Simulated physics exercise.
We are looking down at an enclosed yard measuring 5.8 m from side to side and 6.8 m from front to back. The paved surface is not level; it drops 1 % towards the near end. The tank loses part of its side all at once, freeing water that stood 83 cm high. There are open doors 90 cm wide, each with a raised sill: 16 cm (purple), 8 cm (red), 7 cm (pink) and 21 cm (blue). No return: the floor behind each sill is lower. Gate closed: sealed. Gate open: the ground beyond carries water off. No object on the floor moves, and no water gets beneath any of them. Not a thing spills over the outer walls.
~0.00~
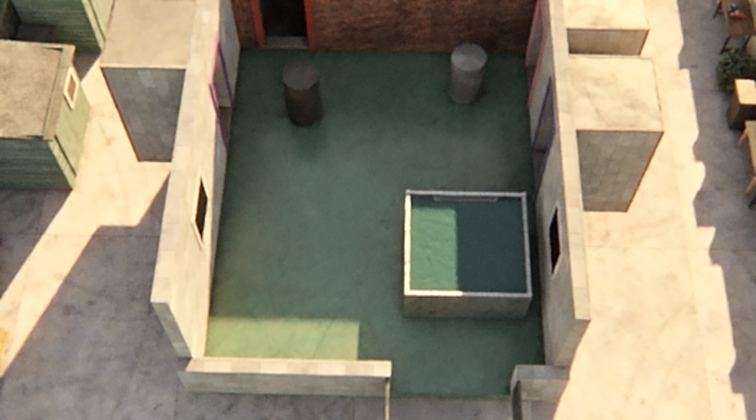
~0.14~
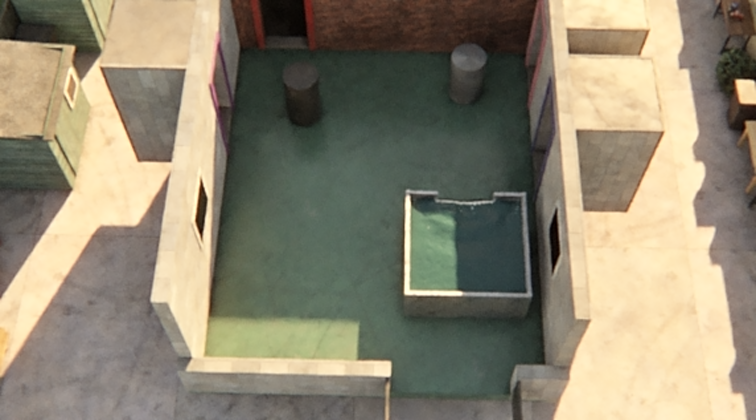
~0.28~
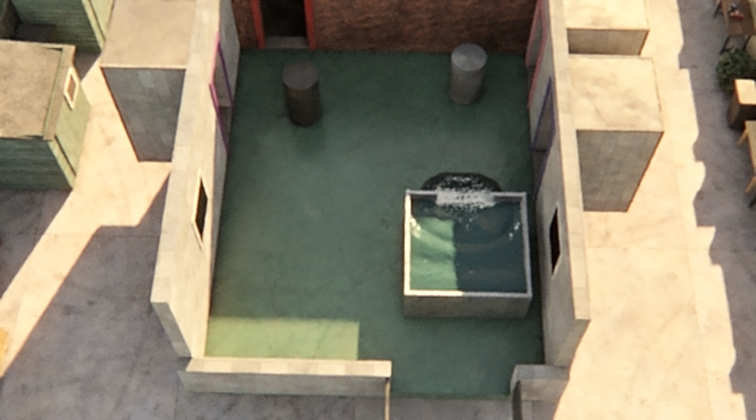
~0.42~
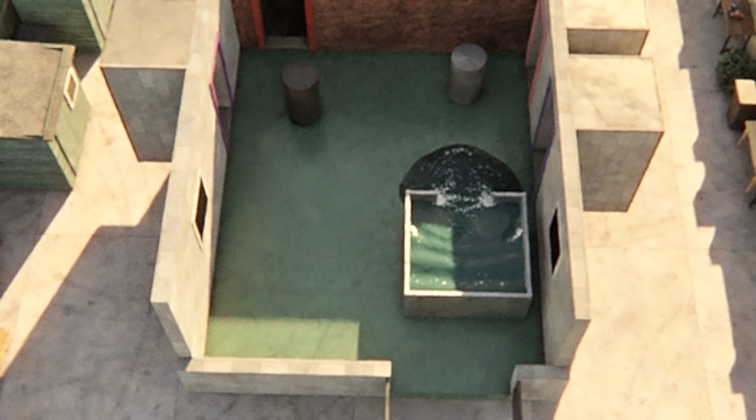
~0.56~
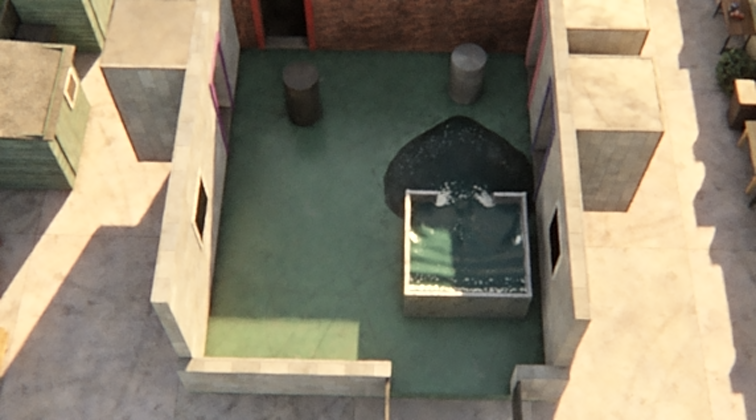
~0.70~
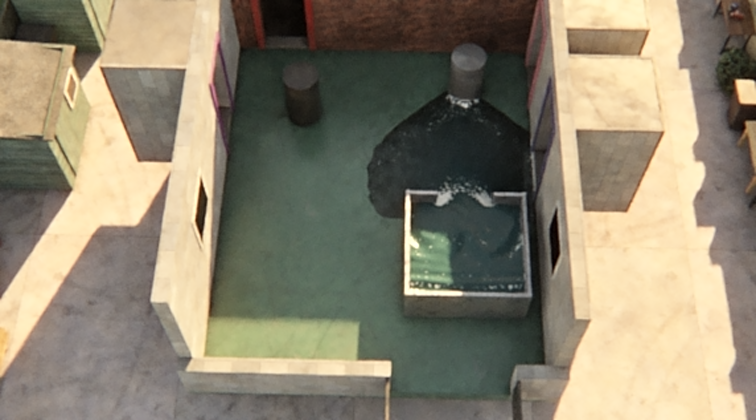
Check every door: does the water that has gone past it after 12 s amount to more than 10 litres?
Purple door: It does not. Red door: It does. Pink door: It does. Blue door: It does not.
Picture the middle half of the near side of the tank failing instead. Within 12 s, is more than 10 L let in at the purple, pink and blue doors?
So purple stays lower, pink stays lower, blue stays lower.
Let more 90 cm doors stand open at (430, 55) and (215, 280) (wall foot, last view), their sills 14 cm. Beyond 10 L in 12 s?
Door 1: Limit broken; door 2: Limit not reached.
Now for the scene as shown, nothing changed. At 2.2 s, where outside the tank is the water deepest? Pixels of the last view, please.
Roughly at pixel (519, 60).
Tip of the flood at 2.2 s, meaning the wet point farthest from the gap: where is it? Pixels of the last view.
Near (258, 55).
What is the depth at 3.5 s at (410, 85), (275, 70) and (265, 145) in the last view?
Spot by spot: Some 15, 10, then 2 cm.
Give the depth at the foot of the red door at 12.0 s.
It comes to near 7.0 cm.
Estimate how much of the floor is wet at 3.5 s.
Wet share: Near 45 percent.
After 1.4 s water covers 35 % of the floor and is deepest (40 cm) near (458, 209); purple door not reached, red door not reached, pink door 15 cm at the sill, 0 L in, blue door 17 cm at the sill, 0 L in.
After 2.2 s water covers 40 % of the floor and is deepest (44 cm) near (519, 60); purple door not reached, red door 11 cm at the sill, 0 L in, pink door 24 cm at the sill, 38 L in, blue door 11 cm at the sill, 0 L in.
After 3.5 s water covers 45 % of the floor and is deepest (33 cm) near (240, 54); purple door 9 cm at the sill, 0 L in, red door 12 cm at the sill, 11 L in, pink door 20 cm at the sill, 144 L in, blue door 8 cm at the sill, 0 L in.
After 7.0 s water covers 85 % of the floor and is deepest (20 cm) near (205, 352); purple door 11 cm at the sill, 1 L in, red door 13 cm at the sill, 89 L in, pink door 12 cm at the sill, 280 L in, blue door 6 cm at the sill, 0 L in.
After 12.0 s water covers 95 % of the floor and is deepest (13 cm) near (202, 373); purple door 5 cm at the sill, 1 L in, red door 7 cm at the sill, 111 L in, pink door 5 cm at the sill, 296 L in, blue door 5 cm at the sill, 0 L in.
